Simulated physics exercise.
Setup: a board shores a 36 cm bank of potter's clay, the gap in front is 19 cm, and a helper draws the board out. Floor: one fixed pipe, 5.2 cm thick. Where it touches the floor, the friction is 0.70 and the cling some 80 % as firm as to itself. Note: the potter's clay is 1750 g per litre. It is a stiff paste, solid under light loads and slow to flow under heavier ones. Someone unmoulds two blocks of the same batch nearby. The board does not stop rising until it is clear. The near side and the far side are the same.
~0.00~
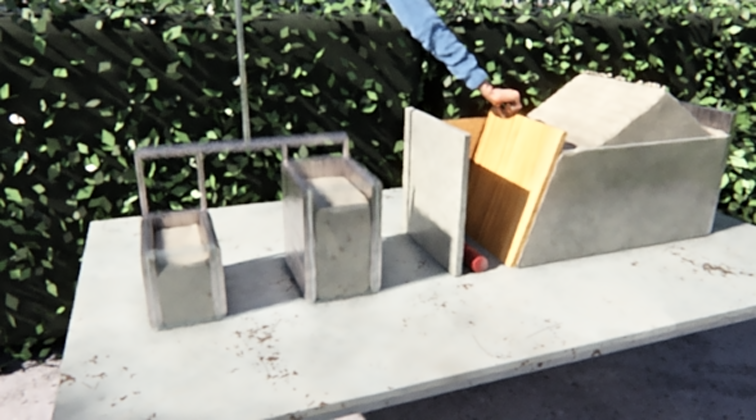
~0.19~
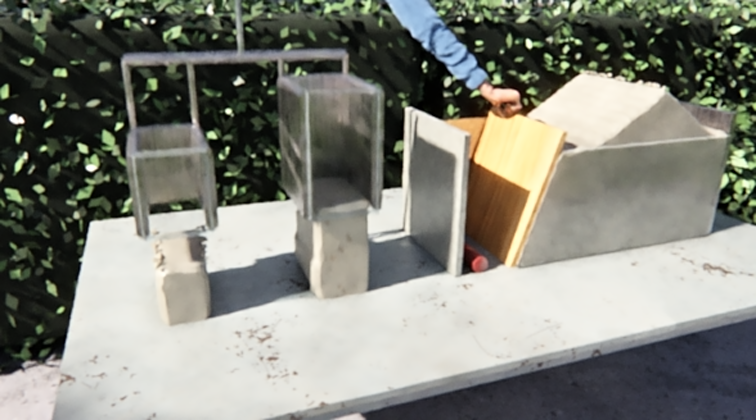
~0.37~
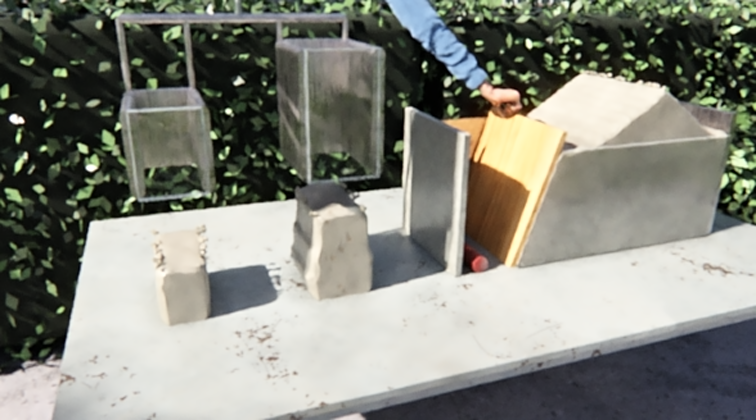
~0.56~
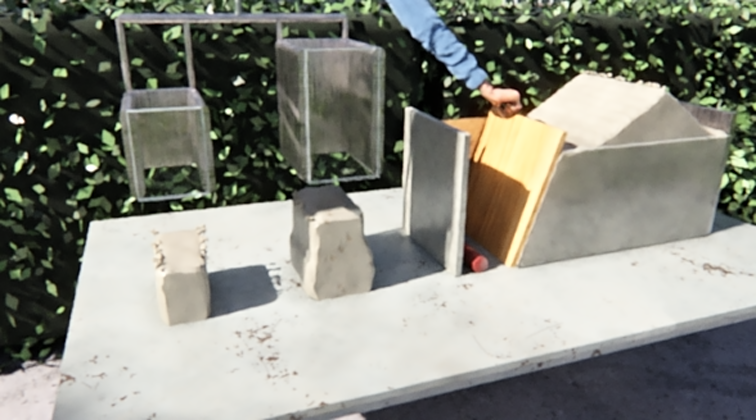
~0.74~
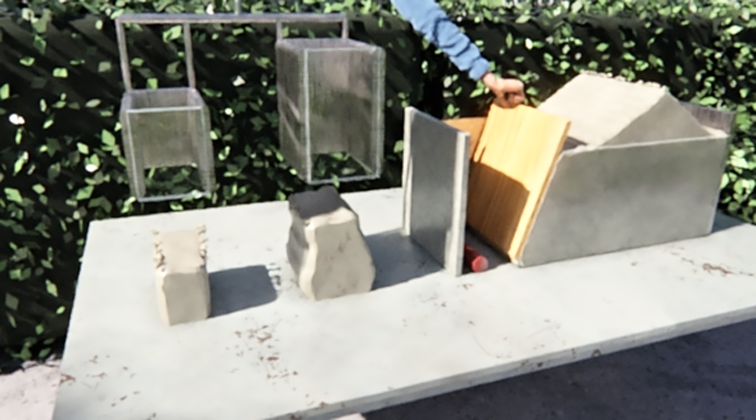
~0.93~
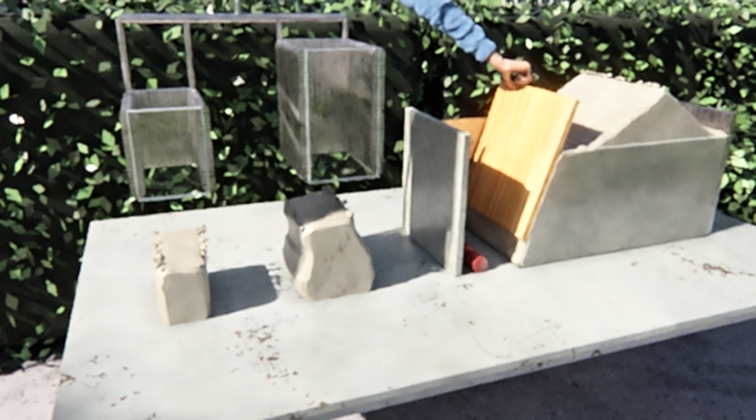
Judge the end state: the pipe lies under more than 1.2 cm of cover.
That is false.
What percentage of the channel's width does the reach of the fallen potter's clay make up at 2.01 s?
About 8 percent of the width.
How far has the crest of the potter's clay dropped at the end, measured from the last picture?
By my estimate, near 6 cm.
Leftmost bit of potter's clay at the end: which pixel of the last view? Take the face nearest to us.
Near (491, 262).
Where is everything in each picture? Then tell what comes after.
The first frame shows top of the board at (562, 151), not yet moved; crest of the potter's clay at (668, 93); block heights 17 cm, 28 cm (left to right).
The second frame shows top of the board at (562, 151), not yet moved; crest of the potter's clay at (668, 93); block heights 17 cm, 27 cm (left to right).
The third frame shows top of the board at (562, 151), not yet moved; crest of the potter's clay at (668, 93); block heights 17 cm, 26 cm (left to right).
The fourth frame shows top of the board at (562, 151), not yet moved; crest of the potter's clay at (668, 93); block heights 17 cm, 25 cm (left to right).
The fifth frame shows top of the board at (566, 140), moved 3.3 cm; crest of the potter's clay at (668, 94); block heights 17 cm, 25 cm (left to right).
The sixth frame shows top of the board at (574, 119), moved 9.7 cm; crest of the potter's clay at (668, 94); block heights 17 cm, 24 cm (left to right).
After 1.25 s, the face still stands and nothing lies on the pipe.
After 1.63 s, the face still stands and nothing lies on the pipe.
After 2.01 s, the fallen stuff reaches 8 % of the way across and nothing lies on the pipe.
After 2.39 s, the fallen stuff reaches 34 % of the way across and nothing lies on the pipe.
After 2.82 s, the fallen stuff reaches 48 % of the way across and nothing lies on the pipe.
